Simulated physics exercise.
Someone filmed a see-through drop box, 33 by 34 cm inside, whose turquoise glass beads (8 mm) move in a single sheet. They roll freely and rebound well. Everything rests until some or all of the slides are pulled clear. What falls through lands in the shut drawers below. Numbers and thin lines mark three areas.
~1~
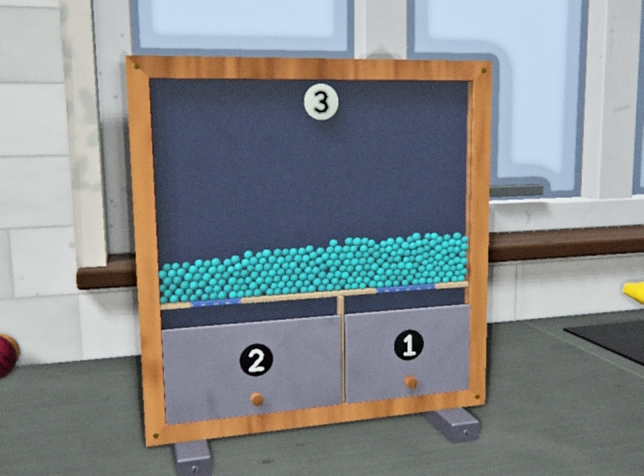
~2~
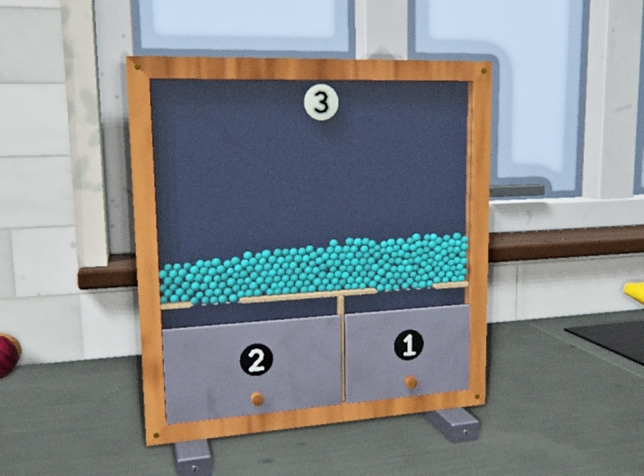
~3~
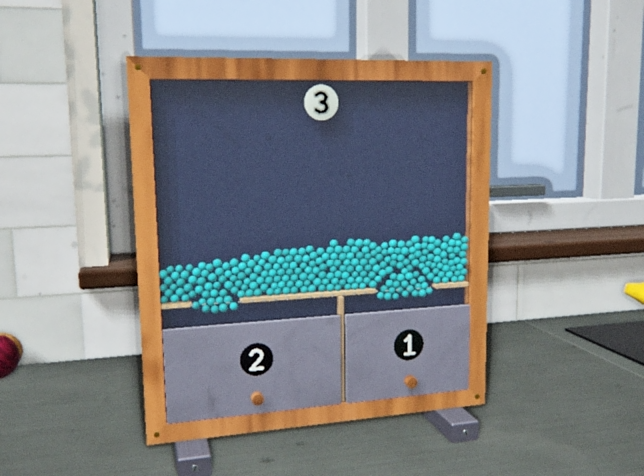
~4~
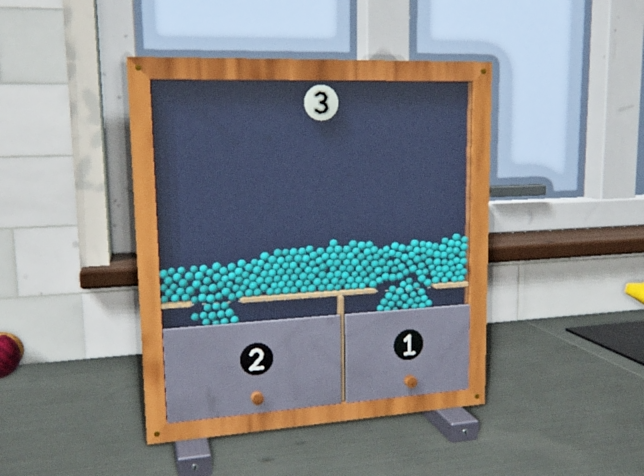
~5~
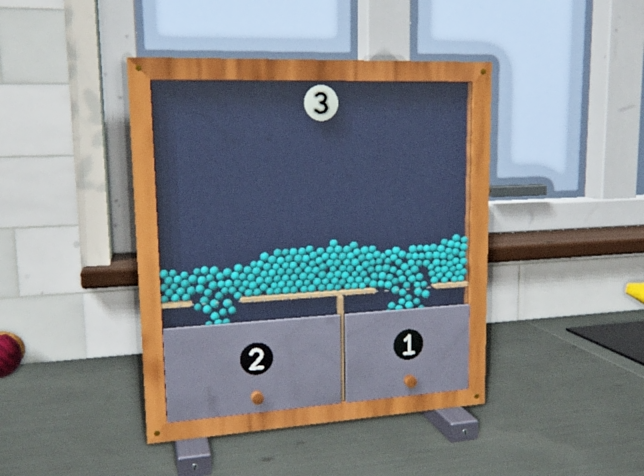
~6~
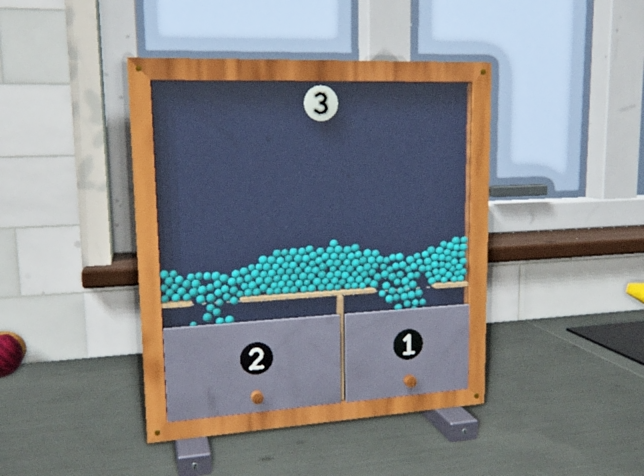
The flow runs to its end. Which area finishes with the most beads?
1.
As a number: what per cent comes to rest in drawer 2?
About 35 per cent.
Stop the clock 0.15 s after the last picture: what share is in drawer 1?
Some 30 per cent.
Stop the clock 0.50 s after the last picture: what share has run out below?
Roughly 75 per cent.
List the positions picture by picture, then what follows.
About 260 beads; beads centred (333, 270); no. 1 (409, 345), no. 2 (256, 360), no. 3 (321, 102); slides (186, 305) to (245, 300), (371, 291) to (437, 286), in the first frame.
In the second frame, 2 of 2 slides gone; beads centred (333, 270); 0 out.
Beads centred (333, 270); 15 out, in the third frame.
Beads centred (333, 269); 33 out, in the fourth frame.
Beads centred (333, 269); 47 out, in the fifth frame.
Beads centred (330, 276); 64 out, in the sixth frame.
Then, 0.15 s later than the last picture, 55 % are out; no. 1, 30 %, no. 2, 20 %, no. 3, 45 %.
Then, 0.50 s later than the last picture, 75 % are out; no. 1, 45 %, no. 2, 25 %, no. 3, 25 %.
Then, 1.20 s later than the last picture, 85 % are out; no. 1, 50 %, no. 2, 35 %, no. 3, 15 %.
All still 2.7 s after it, 85 % are out; no. 1, 55 %, no. 2, 35 %, no. 3, 15 %.
